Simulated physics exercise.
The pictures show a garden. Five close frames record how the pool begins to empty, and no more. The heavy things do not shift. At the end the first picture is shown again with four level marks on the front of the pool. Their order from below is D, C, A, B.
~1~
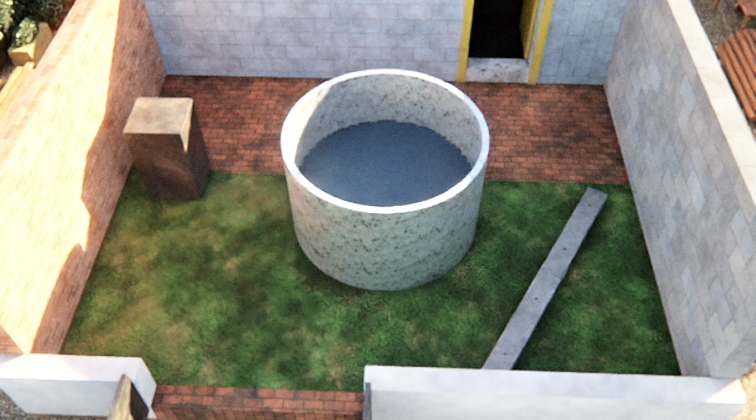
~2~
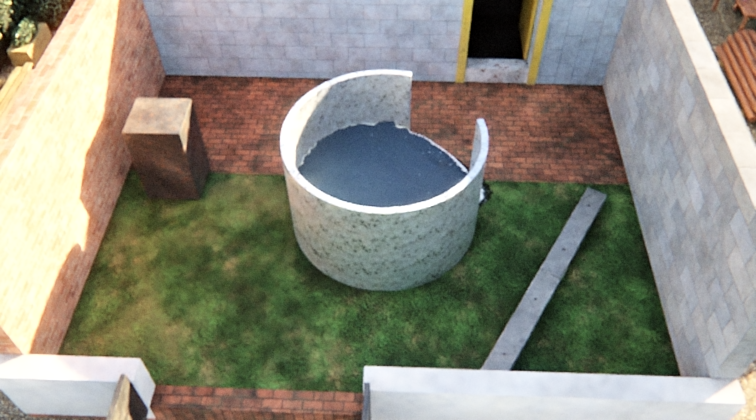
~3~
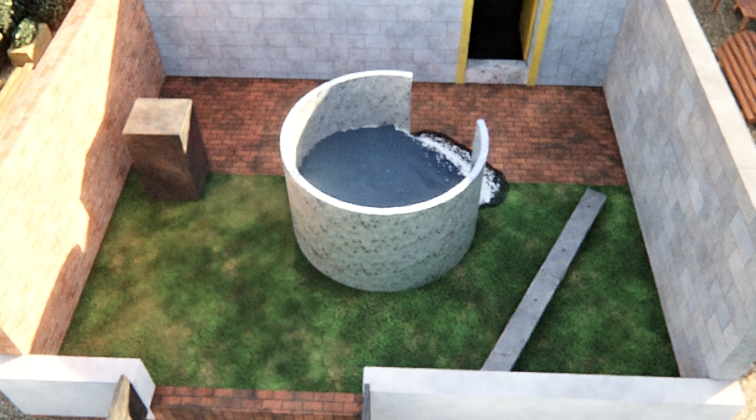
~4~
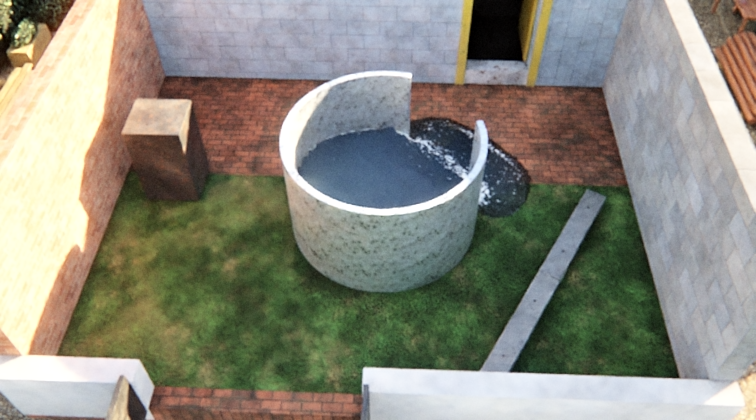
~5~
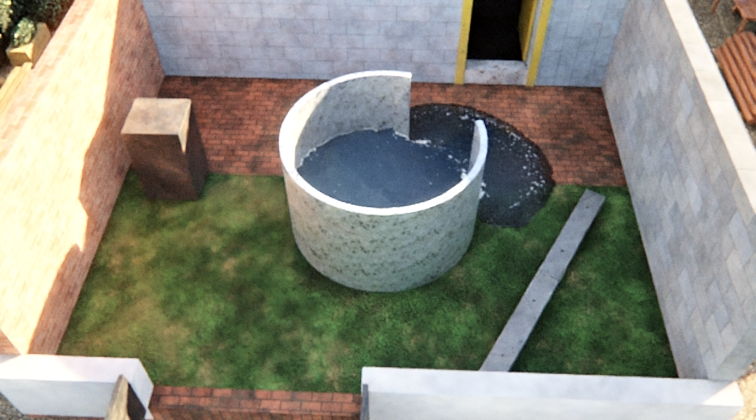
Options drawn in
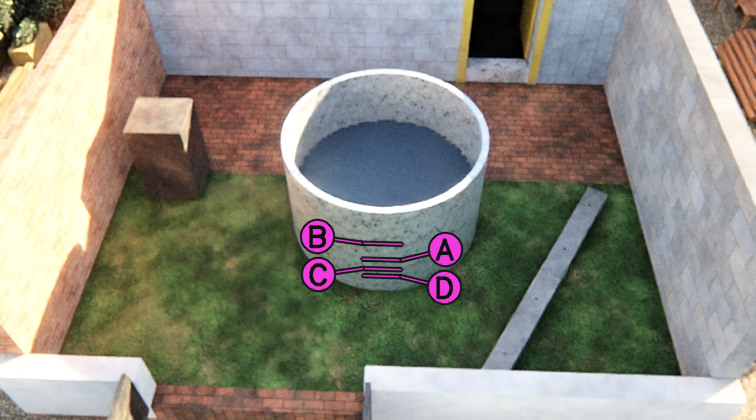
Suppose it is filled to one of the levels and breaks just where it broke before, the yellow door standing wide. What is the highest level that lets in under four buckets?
Go for A.
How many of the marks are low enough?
Three.
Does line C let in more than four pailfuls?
No, that is safe.
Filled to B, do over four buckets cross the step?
Yes.
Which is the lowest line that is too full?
B it is.
In magenta, A at (381, 259); B at (381, 243); C at (381, 269); D at (382, 276); from the bottom up D, C, A, B.
For line A, a splash gets over, under a bucket.
For line B, about 11 bucketfuls get in.
For line C, nothing gets over.
For line D, nothing gets over.
